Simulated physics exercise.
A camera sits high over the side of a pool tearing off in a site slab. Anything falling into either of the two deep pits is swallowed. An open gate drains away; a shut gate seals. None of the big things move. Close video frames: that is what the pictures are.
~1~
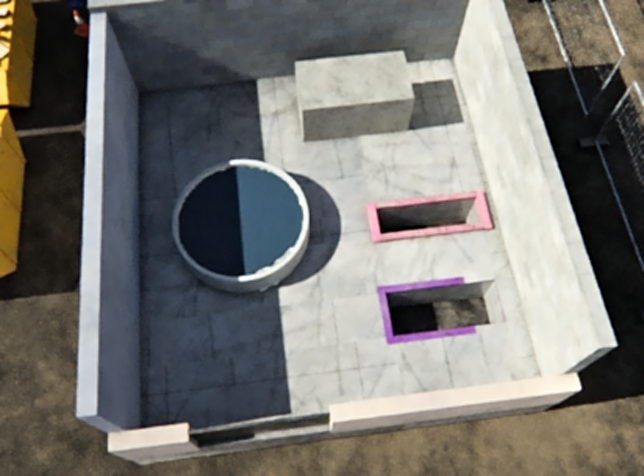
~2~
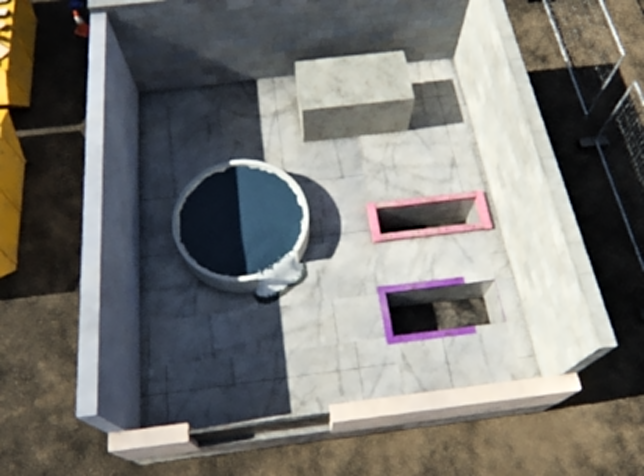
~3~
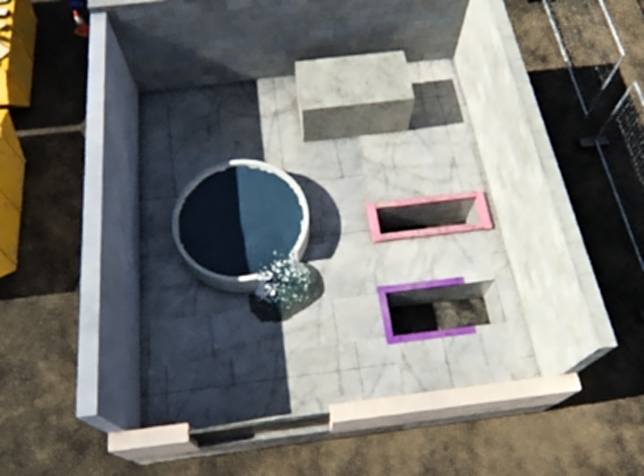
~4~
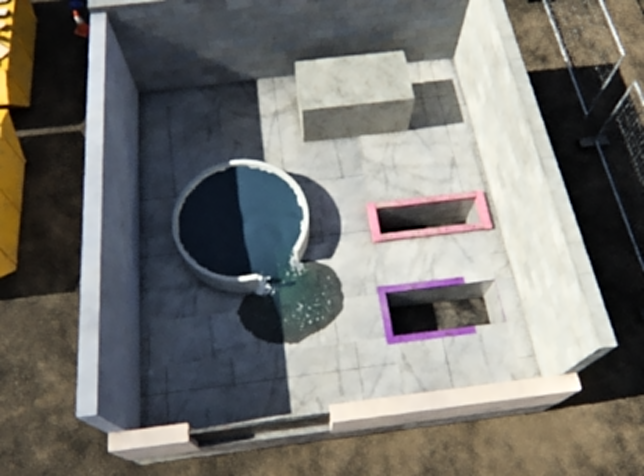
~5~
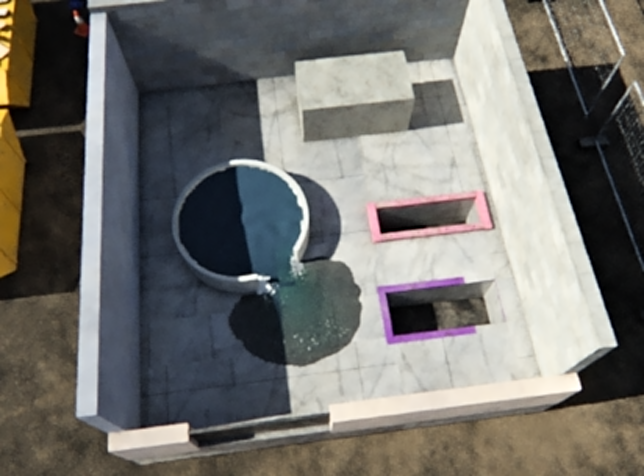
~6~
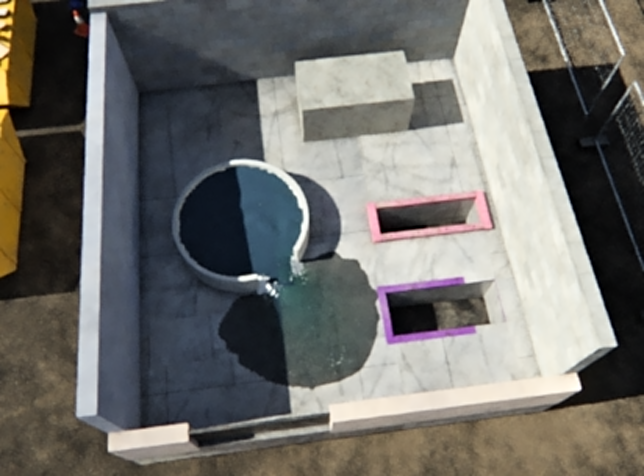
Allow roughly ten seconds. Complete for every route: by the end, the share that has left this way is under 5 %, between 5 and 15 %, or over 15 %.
By the end, the share via the gate is under 5 %; the share via the pink pit is under 5 %; the share via the purple pit is over 15 %.
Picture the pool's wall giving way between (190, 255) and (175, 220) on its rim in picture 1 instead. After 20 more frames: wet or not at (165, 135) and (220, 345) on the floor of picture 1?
Well, the first place ends up drenched, and the second one drenched.
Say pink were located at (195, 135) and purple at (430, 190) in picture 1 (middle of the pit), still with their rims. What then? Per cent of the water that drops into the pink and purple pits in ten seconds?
Measured shares in per cent - pink 0, purple 20.
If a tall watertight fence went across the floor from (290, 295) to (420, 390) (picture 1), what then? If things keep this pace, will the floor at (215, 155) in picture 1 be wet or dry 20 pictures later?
Waterless.
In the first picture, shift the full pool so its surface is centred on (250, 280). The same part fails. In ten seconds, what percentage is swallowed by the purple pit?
I'd put the purple pit at 40 per cent of the whole.
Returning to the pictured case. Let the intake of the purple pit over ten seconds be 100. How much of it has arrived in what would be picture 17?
Roughly 10 per cent.
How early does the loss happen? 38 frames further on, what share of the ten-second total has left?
I get 55 percent.
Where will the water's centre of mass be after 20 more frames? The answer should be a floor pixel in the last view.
My guess is about (287, 288).
A moment on, water covers 20 % of the floor; the gate 0 %, the pink pit 0 %, the purple pit 1 %.
Next, water covers 25 % of the floor; the gate 0 %, the pink pit 0 %, the purple pit 3 %.
Then, water covers 30 % of the floor; the gate 0 %, the pink pit 0 %, the purple pit 7 %.
Later, water covers 45 % of the floor; the gate 0 %, the pink pit 0 %, the purple pit 19 %.
In the end, water covers 55 % of the floor; the gate 0 %, the pink pit 0 %, the purple pit 34 %.
